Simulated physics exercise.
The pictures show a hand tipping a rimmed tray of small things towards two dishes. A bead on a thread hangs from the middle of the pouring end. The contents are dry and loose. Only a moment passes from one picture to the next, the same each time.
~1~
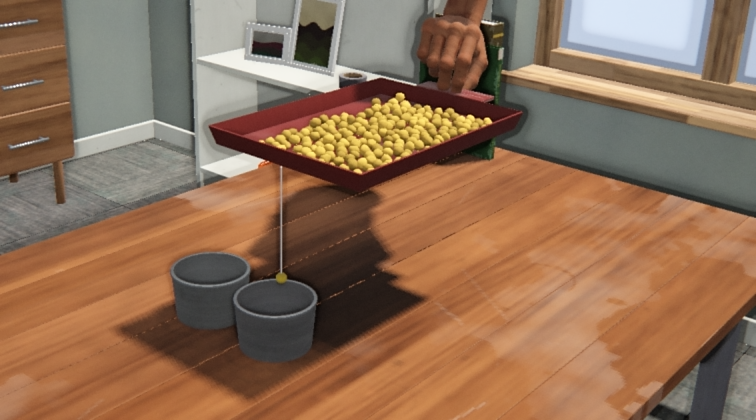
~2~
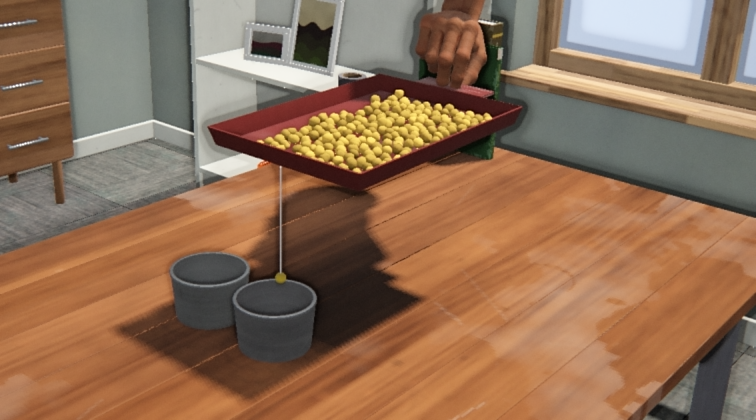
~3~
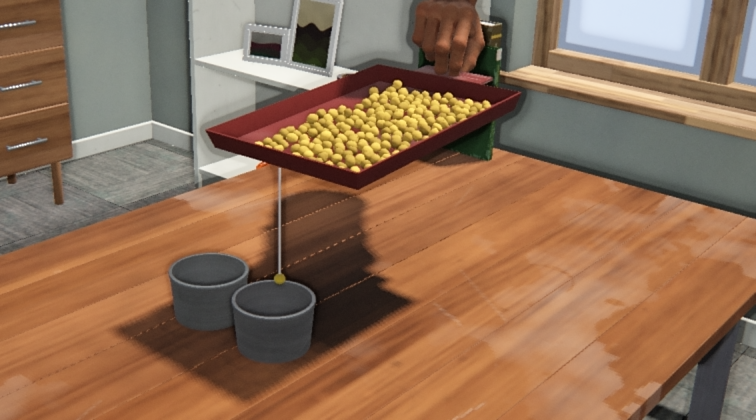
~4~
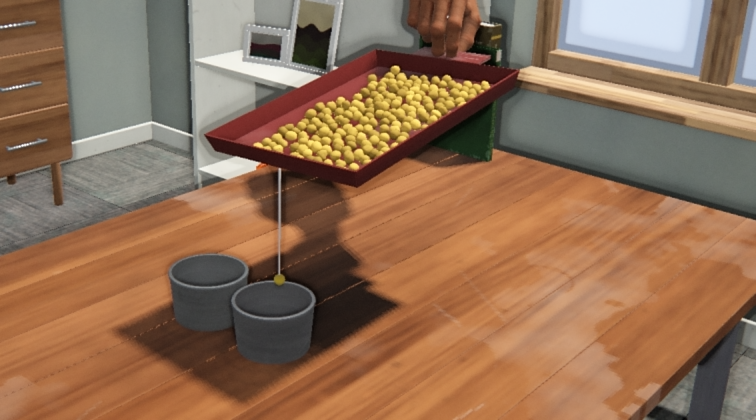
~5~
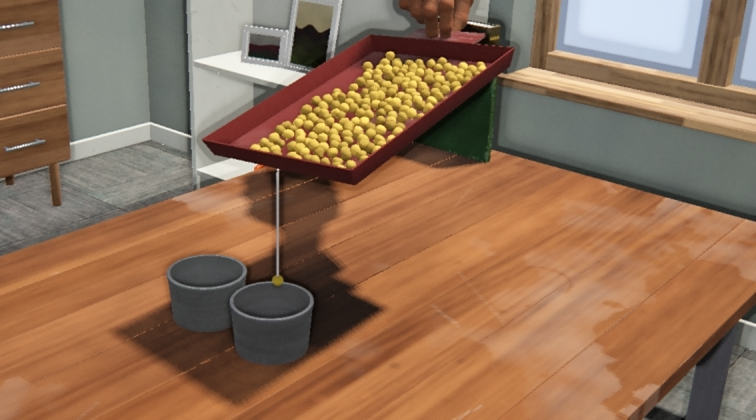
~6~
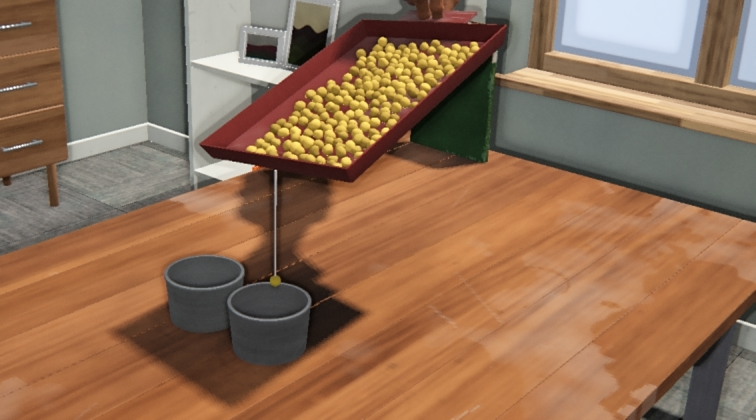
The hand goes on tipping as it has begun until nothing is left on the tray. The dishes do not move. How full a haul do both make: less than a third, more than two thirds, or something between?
In the dishes lies between a third and two thirds of it.
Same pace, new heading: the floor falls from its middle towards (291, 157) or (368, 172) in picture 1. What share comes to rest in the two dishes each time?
Roughly 20 per cent, and 0 per cent.
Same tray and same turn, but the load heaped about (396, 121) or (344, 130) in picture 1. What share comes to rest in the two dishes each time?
In turn 50 and 50 in a hundred.
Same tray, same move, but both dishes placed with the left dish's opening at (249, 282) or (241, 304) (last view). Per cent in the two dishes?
The first gives 10 %, the second 10 %.
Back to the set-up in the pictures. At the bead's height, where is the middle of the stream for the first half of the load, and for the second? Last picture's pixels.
At about (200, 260), then at (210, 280).
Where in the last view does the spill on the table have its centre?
Roughly at (178, 363).
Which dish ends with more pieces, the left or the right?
More ends in left.
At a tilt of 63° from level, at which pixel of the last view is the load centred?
At about (275, 112).
Just after the last frame, tray tipped steeply; almost all on the tray; just a few in the air.
A moment on, tray tipped right over; the larger part on the tray; about a tenth in the left dish; about a tenth outside both; just a few in the air.
Further on, tray tipped past a quarter turn; just a few in the right dish; roughly half in the left dish; roughly half outside both.
When it is over, tray tipped past a quarter turn; just a few in the right dish; roughly half in the left dish; roughly half outside both.
